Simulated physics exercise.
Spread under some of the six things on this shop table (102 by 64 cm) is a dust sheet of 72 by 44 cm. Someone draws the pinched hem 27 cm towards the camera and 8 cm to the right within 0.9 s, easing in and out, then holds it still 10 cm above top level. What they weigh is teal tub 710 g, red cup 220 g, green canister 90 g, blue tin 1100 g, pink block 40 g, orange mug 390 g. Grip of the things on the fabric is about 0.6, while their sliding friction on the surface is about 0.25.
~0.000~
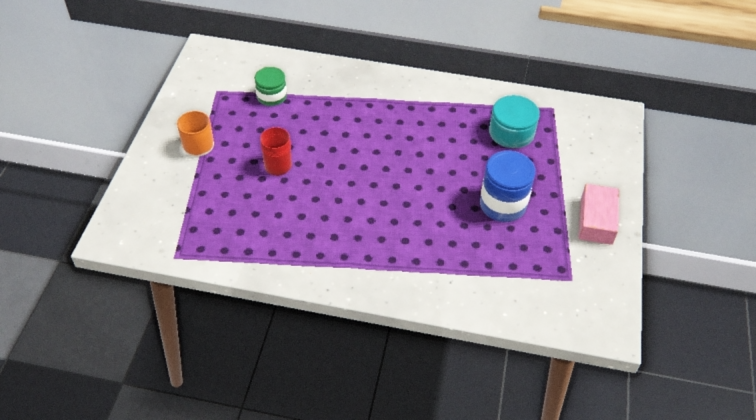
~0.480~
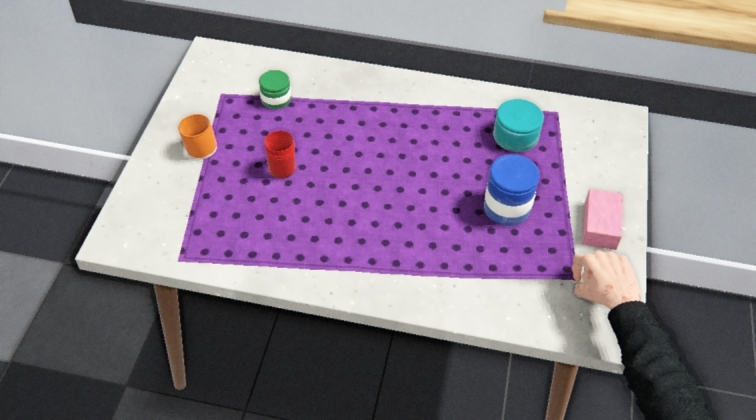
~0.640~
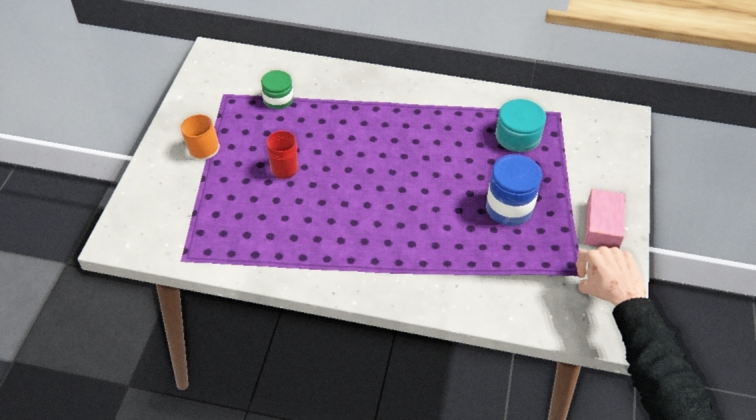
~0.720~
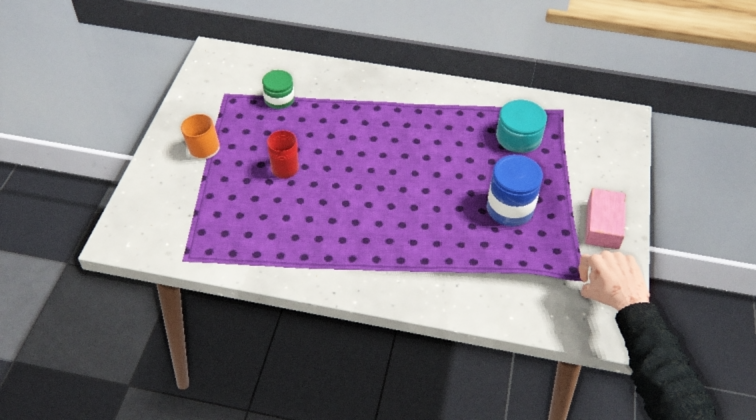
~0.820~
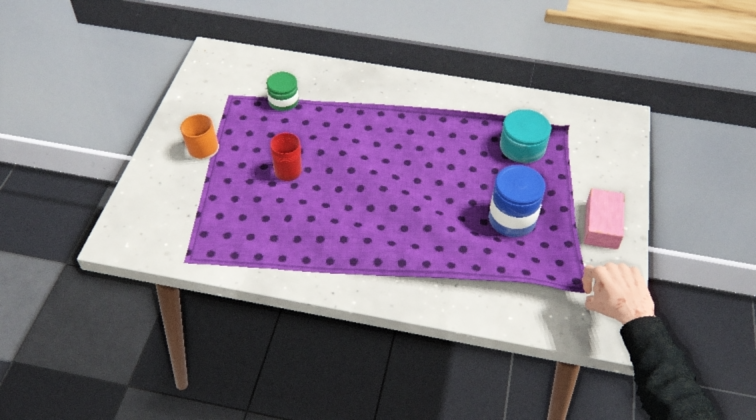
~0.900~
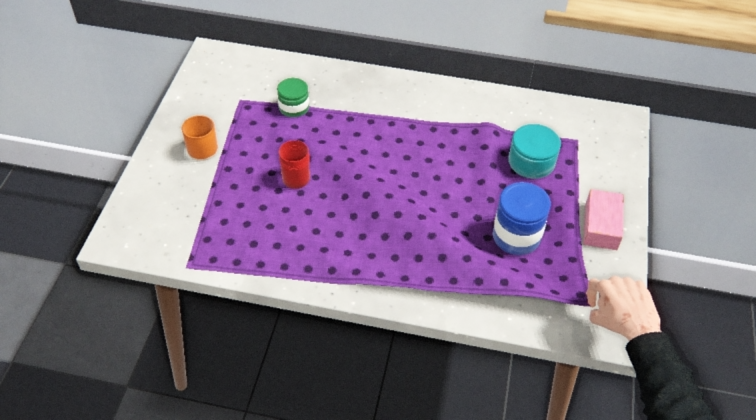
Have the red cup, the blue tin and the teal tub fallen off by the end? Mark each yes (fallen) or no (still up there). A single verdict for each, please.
Red cup: Yes, blue tin: Yes, teal tub: No.
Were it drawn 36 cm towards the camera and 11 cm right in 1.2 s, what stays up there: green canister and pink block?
So the green canister does not fall, and the pink block comes down.
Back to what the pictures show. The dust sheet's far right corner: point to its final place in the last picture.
Roughly (577, 263).
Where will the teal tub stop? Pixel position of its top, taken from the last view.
Rest point, last frame: Approx. (606, 308).
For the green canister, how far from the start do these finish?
For the green canister, I get 50 cm from where it started.
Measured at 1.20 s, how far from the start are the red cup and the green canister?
The red cup is 15 cm out, the green canister 20 cm.
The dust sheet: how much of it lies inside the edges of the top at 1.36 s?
I'd say close to 80 per cent of it.
After 1.1 s, 100 % of the dust sheet is still over the top; teal tub 15 cm off its start, blue tin 15 cm off its start, red cup 9 cm off its start.
After 1.2 s, 90 % of the dust sheet is still over the top; teal tub 23 cm off its start, blue tin 23 cm off its start, red cup 15 cm off its start.
After 1.4 s, 80 % of the dust sheet is still over the top; teal tub 31 cm off its start at (587, 231), blue tin 29 cm off its start at (570, 308), red cup 20 cm off its start at (348, 204).
After 1.5 s, 70 % of the dust sheet is still over the top; blue tin 34 cm off its start, teal tub 34 cm off its start, red cup 23 cm off its start.
After 3.1 s, 10 % of the dust sheet is still over the top; red cup over the edge, teal tub 46 cm off its start at (606, 308), blue tin over the edge, green canister 51 cm off its start at (437, 233).
